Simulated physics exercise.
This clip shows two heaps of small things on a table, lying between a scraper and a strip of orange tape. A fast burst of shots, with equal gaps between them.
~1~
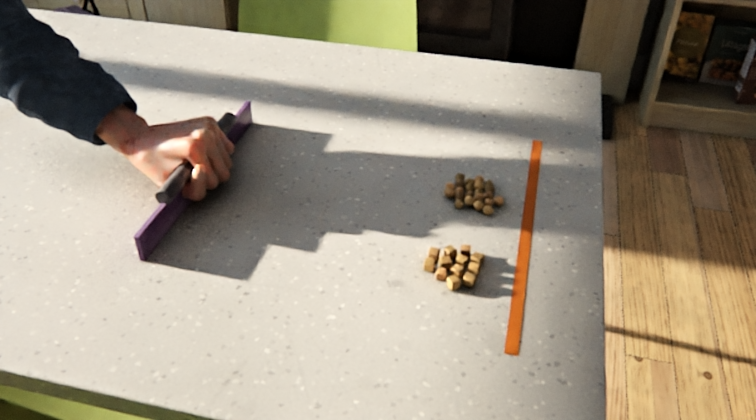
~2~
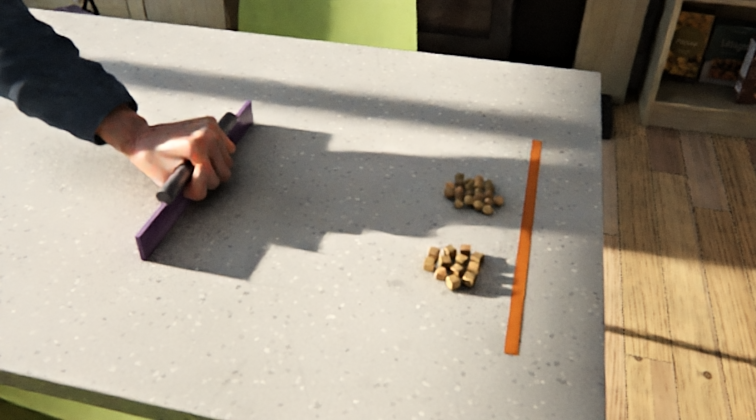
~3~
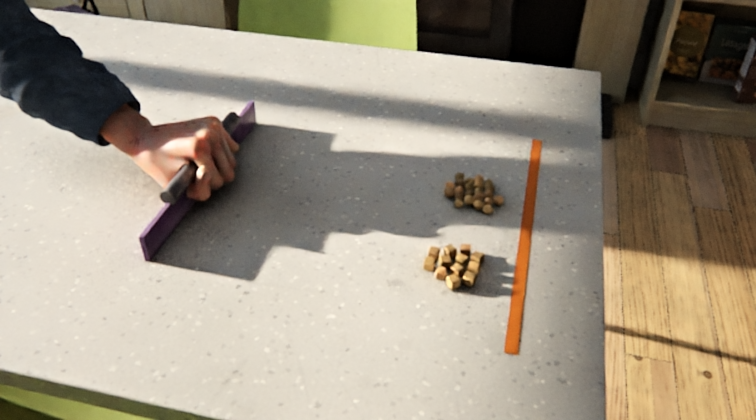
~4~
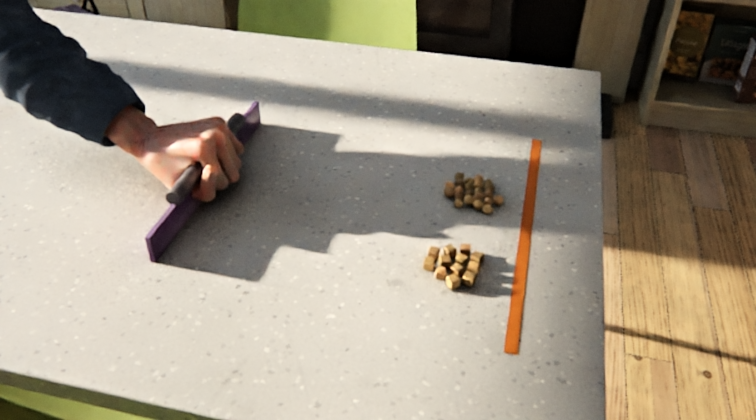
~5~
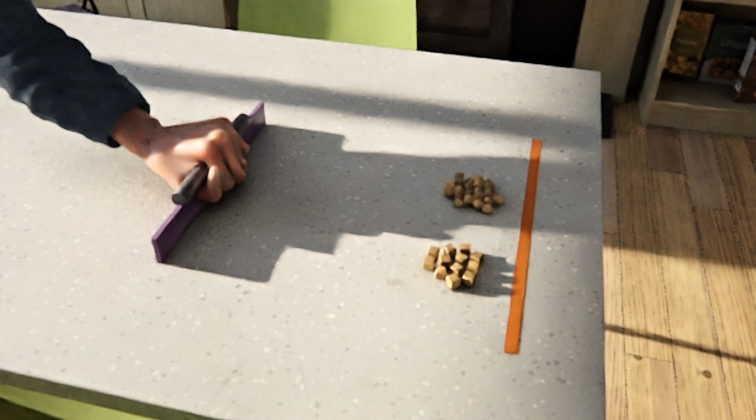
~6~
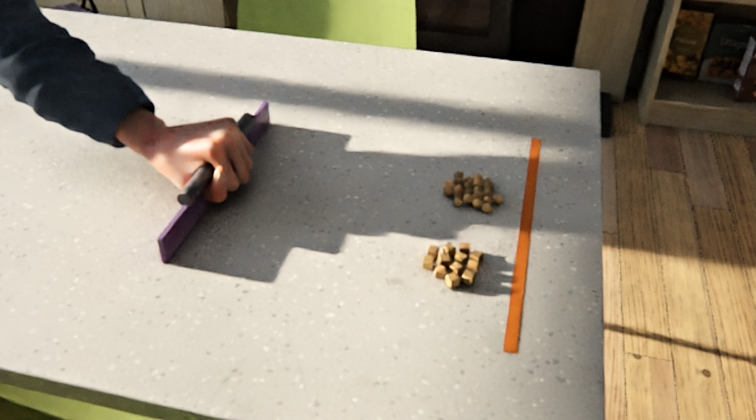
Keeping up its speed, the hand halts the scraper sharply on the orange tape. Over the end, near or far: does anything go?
Outcome: The front handful does not fall; the back handful does not fall.
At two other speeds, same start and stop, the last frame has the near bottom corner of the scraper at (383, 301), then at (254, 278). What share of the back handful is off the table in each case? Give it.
100 %, then 0 %.
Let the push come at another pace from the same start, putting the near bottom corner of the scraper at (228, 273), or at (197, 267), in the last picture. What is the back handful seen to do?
In the first case it holds its place, and in the second case it holds its place.
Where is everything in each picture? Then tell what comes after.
The first frame shows scraper at (149, 236), at rest; orange tape at (537, 149), about a palm's width from the edge; edge at (605, 246); front handful at (458, 272), a few small wooden cubes; back handful at (469, 195), a few dried chickpeas.
The second frame shows scraper at (150, 236); back handful at (469, 195).
The third frame shows scraper at (153, 236); front handful at (457, 271).
The fourth frame shows scraper at (159, 237); back handful at (469, 194).
The fifth frame shows scraper at (165, 238); front handful at (457, 271).
The sixth frame shows scraper at (171, 238); orange tape at (536, 147); edge at (603, 244); front handful at (457, 270); back handful at (468, 193).
Then, 1.51 s after the last picture, scraper still moving, near (373, 184); front handful all on the table, its front near (477, 257); back handful all on the table, its front near (498, 198).
Then, 3.05 s after the last picture, scraper stopped at the orange tape; front handful all on the table, its front near (557, 284); back handful all on the table, its front near (569, 215).
At rest, scraper stopped at the orange tape; front handful all on the table, its front near (557, 284); back handful all on the table, its front near (569, 215).
